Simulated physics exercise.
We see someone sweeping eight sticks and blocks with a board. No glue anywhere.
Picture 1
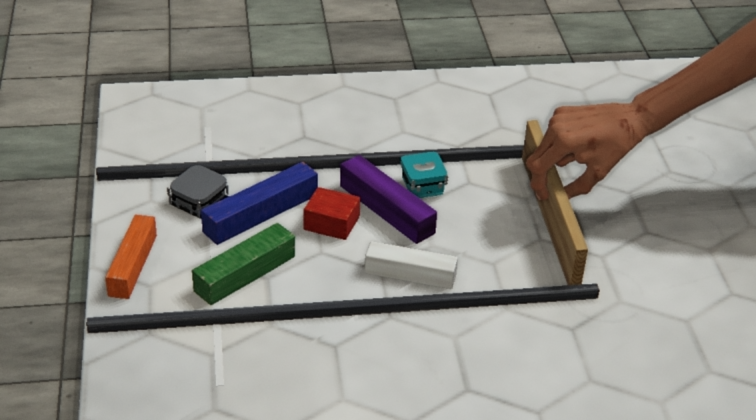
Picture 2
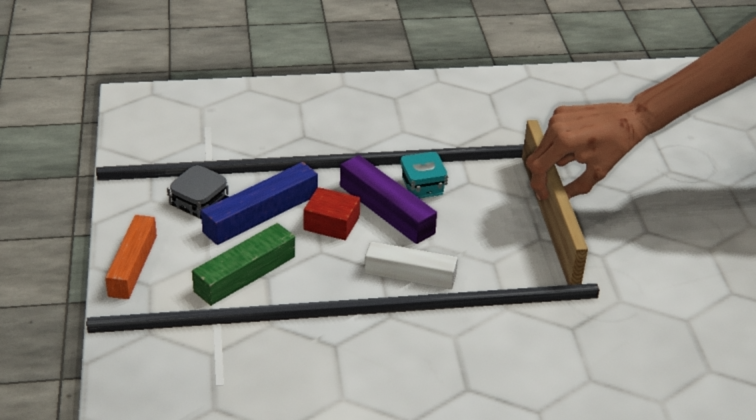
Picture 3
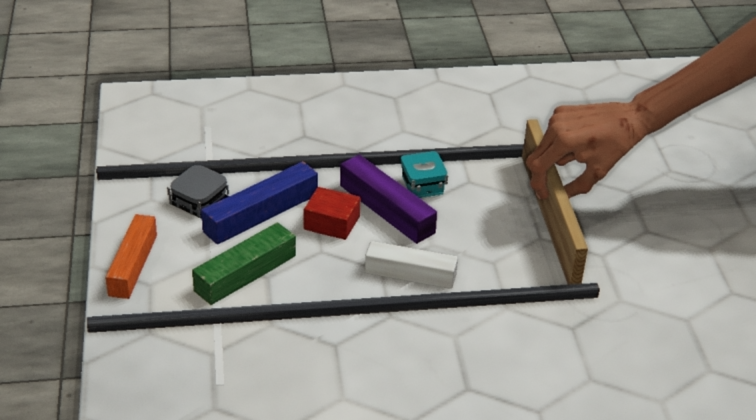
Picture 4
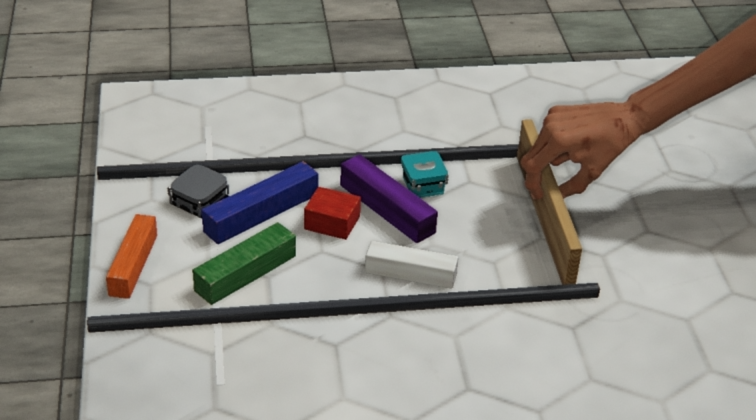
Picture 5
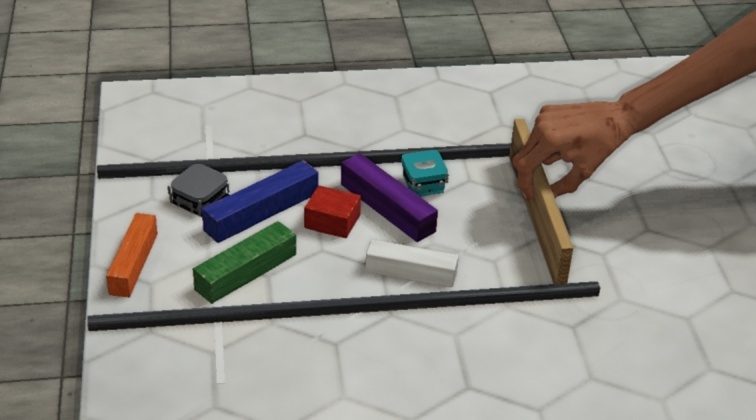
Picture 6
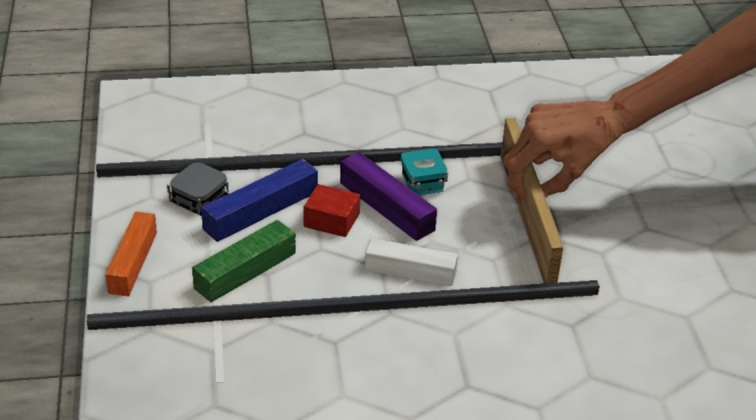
The video shows colored blocks and two small cases lying between two dark rods on a white tiled surface. A hand holds a wooden board upright at the right, keeping still at first, then slides it slightly left without touching them.
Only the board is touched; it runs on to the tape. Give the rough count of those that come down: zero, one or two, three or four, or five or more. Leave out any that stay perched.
The number that fall off is one or two.
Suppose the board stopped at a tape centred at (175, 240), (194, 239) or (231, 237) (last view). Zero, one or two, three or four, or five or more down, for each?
The falls would be three or four; 3 or 4; one to two.
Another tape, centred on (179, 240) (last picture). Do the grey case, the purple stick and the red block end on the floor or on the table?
The grey case tumbles off, the purple stick is kept, the red block stays on.
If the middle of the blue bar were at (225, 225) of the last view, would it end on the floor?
The blue bar stays on.
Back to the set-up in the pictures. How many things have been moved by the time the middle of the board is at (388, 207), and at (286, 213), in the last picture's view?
By then 5, and 8.
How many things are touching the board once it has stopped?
In contact: 3.
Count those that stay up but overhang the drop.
The number is 3.
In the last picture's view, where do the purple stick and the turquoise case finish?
About (170, 210), and the other about (192, 183).
Soon after, none off yet; orange bar at rest near (132, 253); grey case at rest near (199, 189); green bar at rest near (245, 260).
After that, none off yet; orange bar moving near (124, 253); grey case moving near (191, 187); green bar displaced a little near (194, 268).
In the end, the number that fall off is one or two; gone, orange bar.
